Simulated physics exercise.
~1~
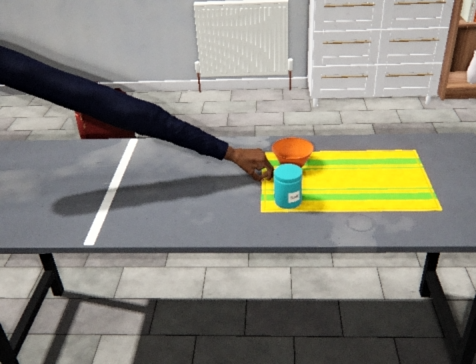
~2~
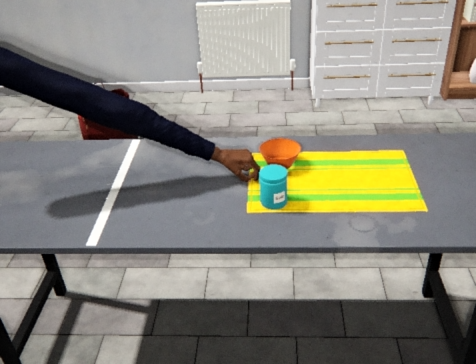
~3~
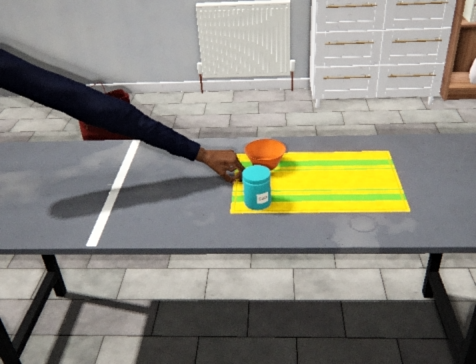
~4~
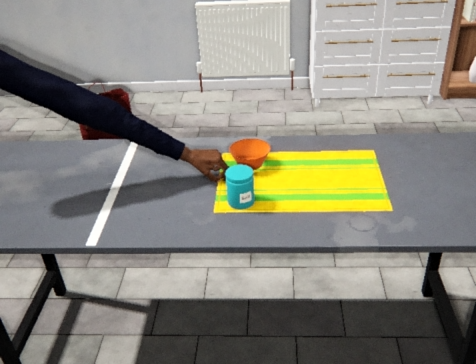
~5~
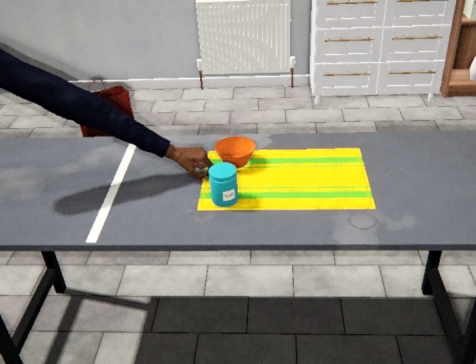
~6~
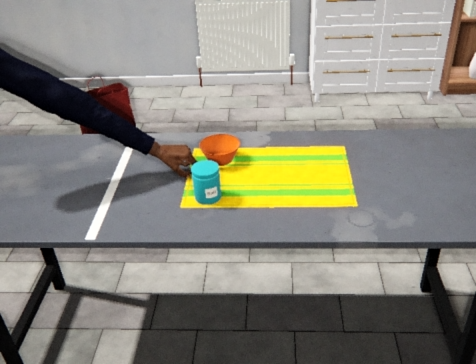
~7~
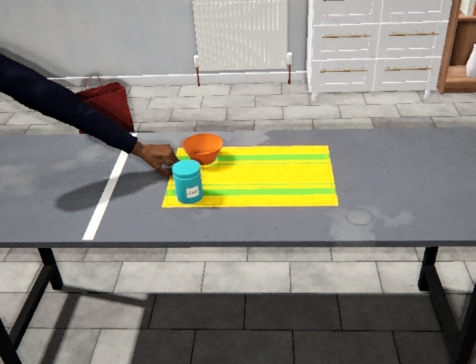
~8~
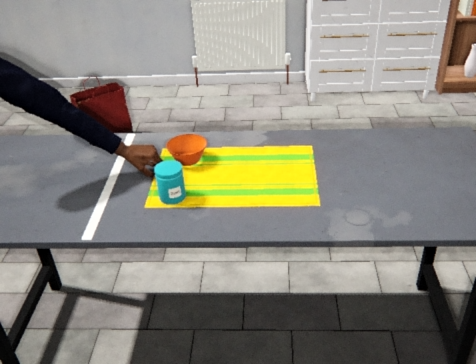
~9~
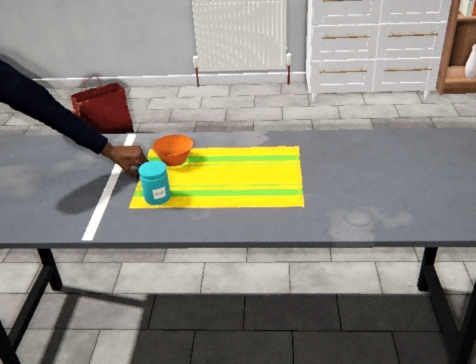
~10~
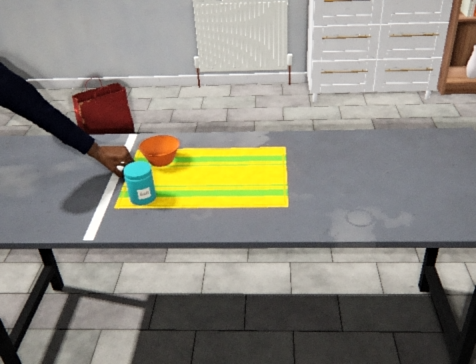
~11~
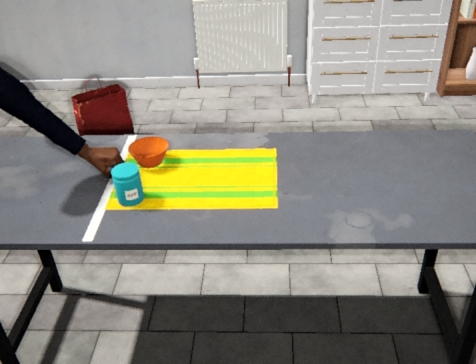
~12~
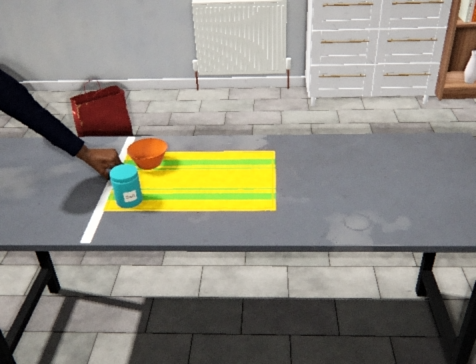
To begin with, a yellow table runner with green stripes lies on a long gray table, a turquoise jar and an orange bowl standing near its left end. A hand in a dark sleeve grips that end and draws the runner steadily left toward a white tape line. The jar and bowl ride along with the cloth, both staying upright. As the runner reaches the tape, the hand slows and then stops. At the end, the runner's left edge rests at the tape, with the jar and bowl still on it.
